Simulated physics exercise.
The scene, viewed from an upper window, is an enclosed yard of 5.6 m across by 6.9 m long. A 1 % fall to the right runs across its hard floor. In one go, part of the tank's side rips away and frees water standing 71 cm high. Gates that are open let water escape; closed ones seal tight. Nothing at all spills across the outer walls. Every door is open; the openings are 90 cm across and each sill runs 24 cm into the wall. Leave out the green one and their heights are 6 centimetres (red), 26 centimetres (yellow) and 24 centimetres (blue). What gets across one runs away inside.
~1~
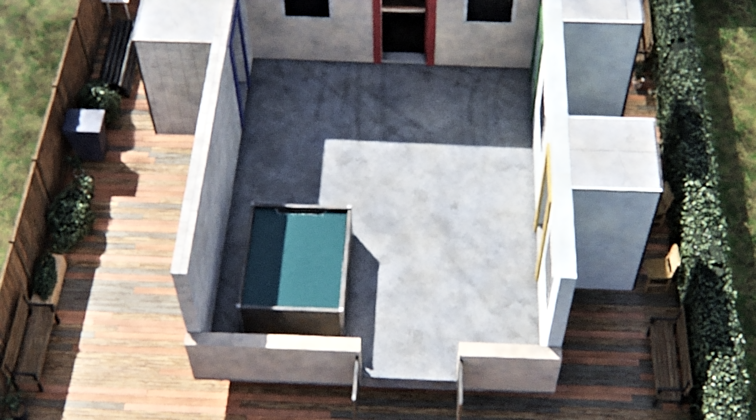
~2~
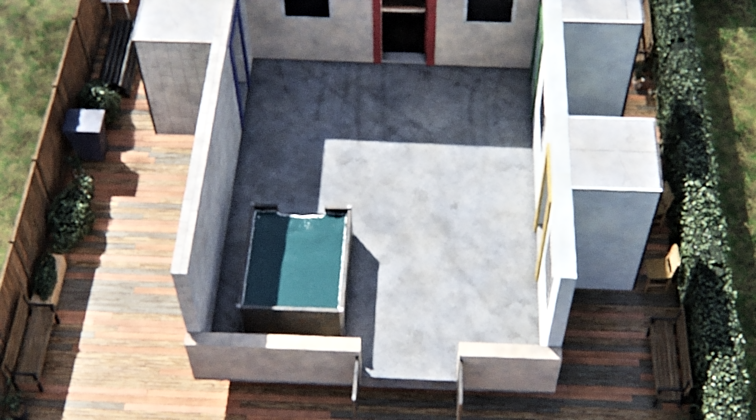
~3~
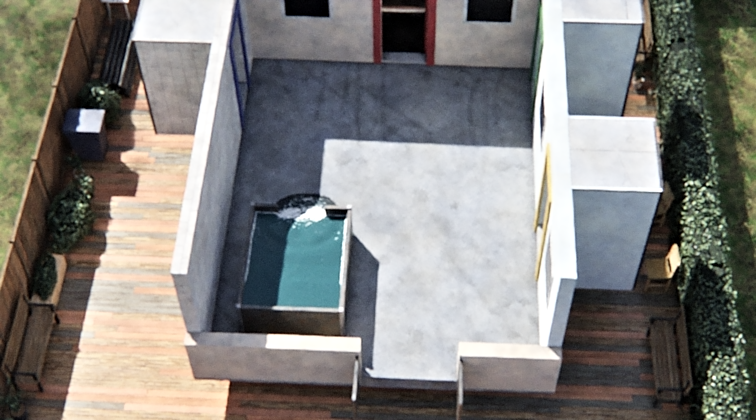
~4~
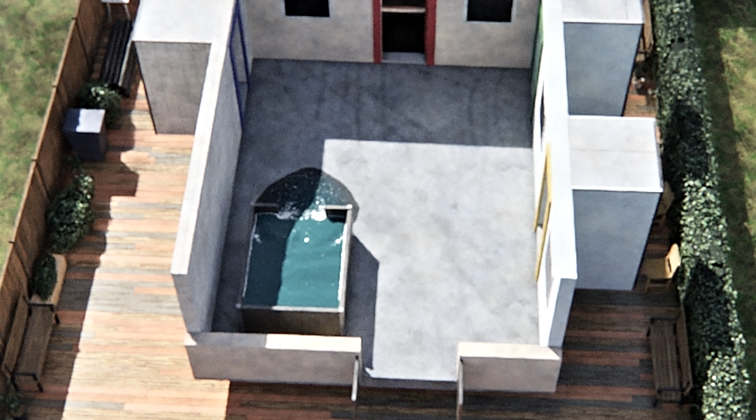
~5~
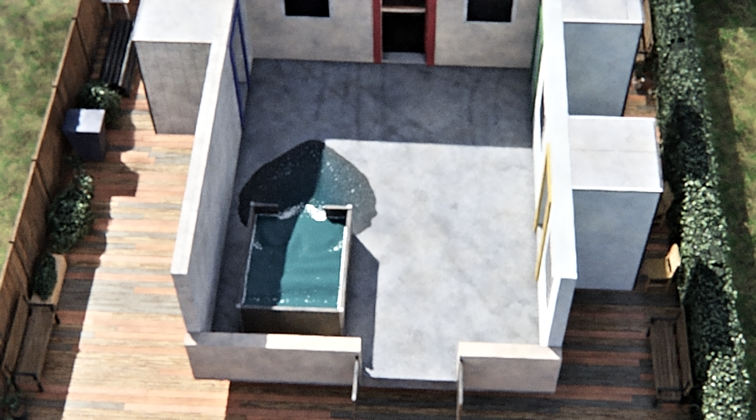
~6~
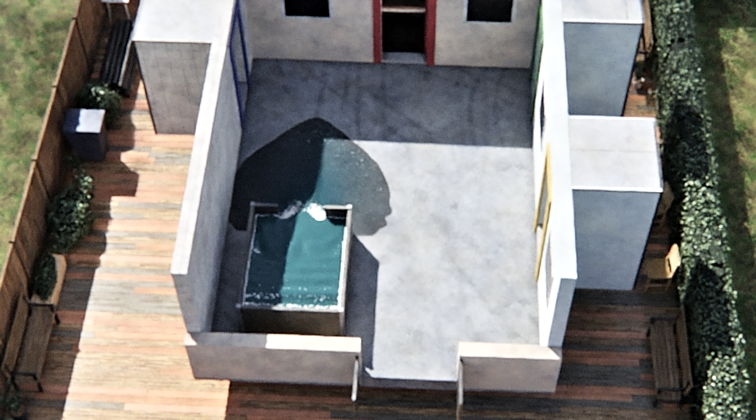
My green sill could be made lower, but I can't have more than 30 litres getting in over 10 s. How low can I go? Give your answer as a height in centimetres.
You could bring it down to roughly 16 cm.
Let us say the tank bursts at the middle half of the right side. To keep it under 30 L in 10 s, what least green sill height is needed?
In that case you'd want it roughly 10.5 cm high.
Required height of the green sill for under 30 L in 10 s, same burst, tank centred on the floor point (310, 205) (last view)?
17 cm, give or take.
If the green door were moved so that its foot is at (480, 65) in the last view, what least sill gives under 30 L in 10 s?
About 11.0 cm.
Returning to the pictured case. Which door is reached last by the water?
I'd say the yellow one.
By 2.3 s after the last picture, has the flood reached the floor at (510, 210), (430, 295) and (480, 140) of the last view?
In that order: Still dry, not reached, flooded.
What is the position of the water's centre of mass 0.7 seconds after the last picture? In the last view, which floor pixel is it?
The water is centred near (306, 237).
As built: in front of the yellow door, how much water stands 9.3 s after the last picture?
5.5 cm.
Then, 0.7 s after the last picture water covers 35 % of the floor, deepest (42 cm) near (307, 229); it has not reached the green door.
Then, 2.3 s after the last picture water covers 50 % of the floor, deepest (28 cm) near (268, 80); 2 cm at the green door, 0 litres in over its 9 cm sill.
Then, 9.3 s after the last picture water covers 95 % of the floor, deepest (14 cm) near (532, 110); 13 cm at the green door, 175 litres in over its 9 cm sill.
At the green door as built, the water peaked near 20 cm, 4.7 s after the last picture.
Run again over the same 10 s with other heights there, 58 litres in over 13.5 cm, 12 litres over 18 cm. The limit of 30 litres is kept from about 16 cm up.
